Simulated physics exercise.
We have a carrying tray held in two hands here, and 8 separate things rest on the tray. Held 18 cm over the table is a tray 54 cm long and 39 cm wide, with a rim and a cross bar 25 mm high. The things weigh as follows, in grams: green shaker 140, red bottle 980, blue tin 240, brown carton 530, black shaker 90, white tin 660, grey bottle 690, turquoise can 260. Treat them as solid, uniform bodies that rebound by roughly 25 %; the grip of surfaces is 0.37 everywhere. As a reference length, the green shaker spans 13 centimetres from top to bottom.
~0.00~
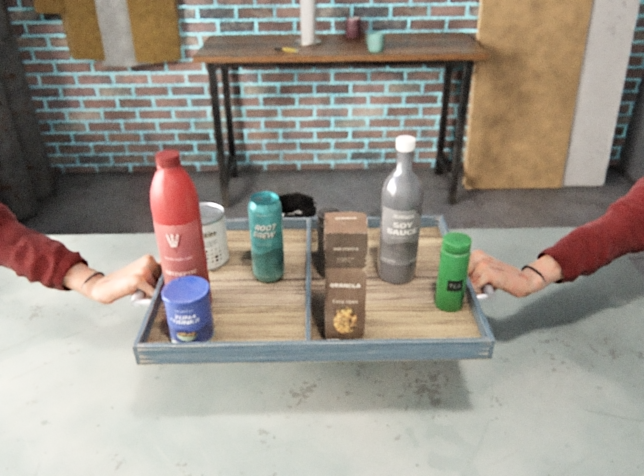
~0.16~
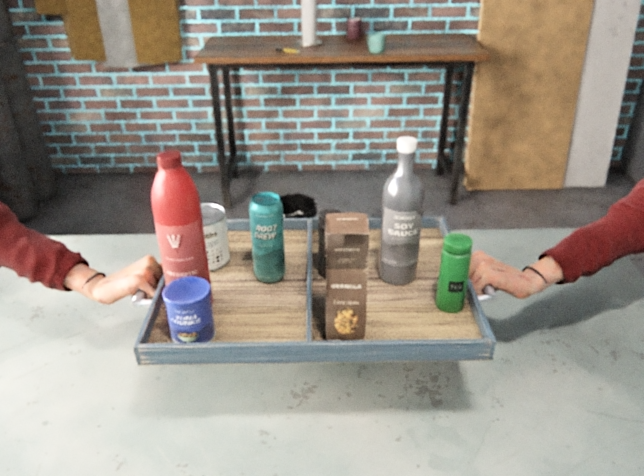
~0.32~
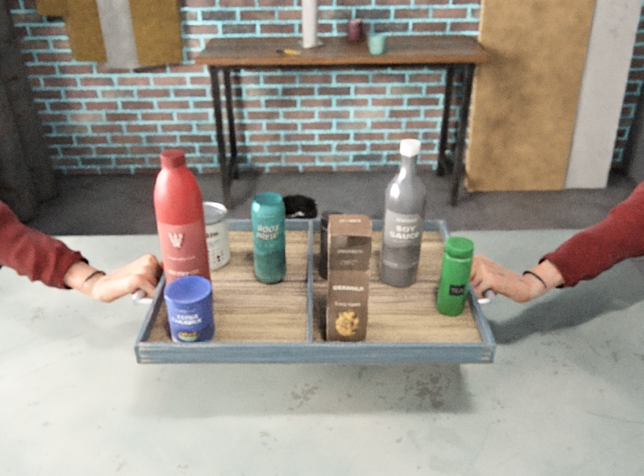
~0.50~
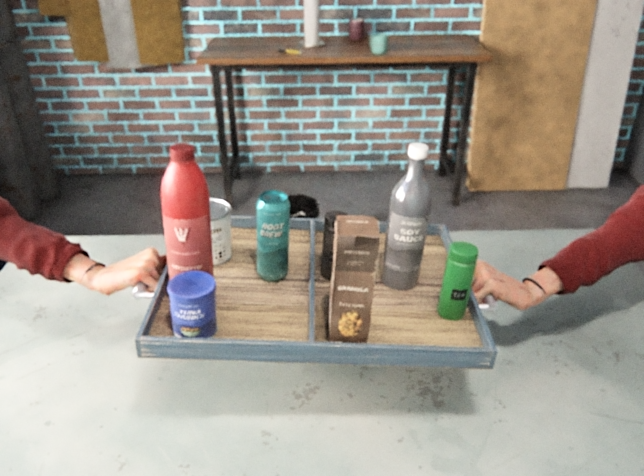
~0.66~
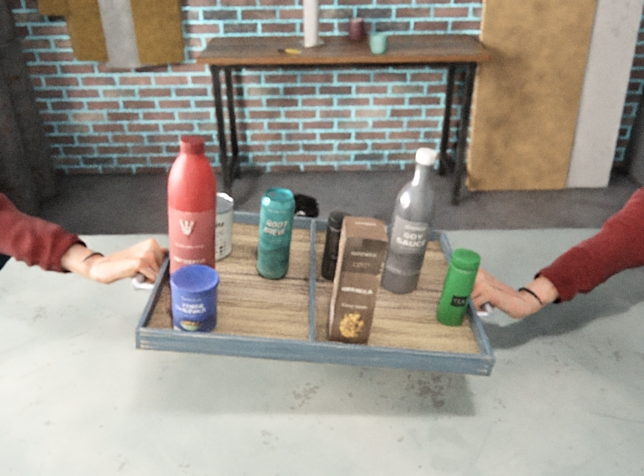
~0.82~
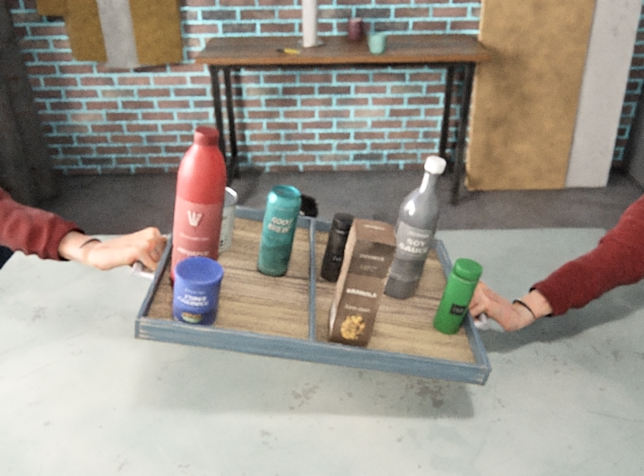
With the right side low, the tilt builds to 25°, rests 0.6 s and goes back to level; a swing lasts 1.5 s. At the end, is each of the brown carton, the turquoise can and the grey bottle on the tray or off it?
Brown carton - off, turquoise can - on, grey bottle - off.
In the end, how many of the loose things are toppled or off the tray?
It adds up to 6.
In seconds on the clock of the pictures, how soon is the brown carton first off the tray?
Time: Roughly 1.7 s.
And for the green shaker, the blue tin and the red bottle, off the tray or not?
Final state - the green shaker ends out of bounds; the blue tin stays within bounds; the red bottle stays within bounds.
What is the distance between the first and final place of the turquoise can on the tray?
Net shift near 28 cm.
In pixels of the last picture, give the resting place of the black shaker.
My guess is roughly (429, 236).
After 1.52 s, tilt 25°, right edge down; green shaker and grey bottle now off the tray; brown carton on its side near (438, 352); turquoise can 66° off its base near (335, 251).
After 1.72 s, tilt 25°, right edge down; brown carton now off the tray; turquoise can on its side near (371, 284); red bottle on its side.
After 2.82 s, tilt 16°, right edge down; turquoise can on its side near (415, 289); red bottle on its side; black shaker on its side.
In the end (4.2 s), off the tray, green shaker, brown carton and grey bottle; toppled on the tray, red bottle, black shaker and turquoise can; not toppled but over 5 cm from the start, blue tin and white tin. At the end, from the last picture's camera, brown carton near (525, 366), turquoise can near (417, 265).
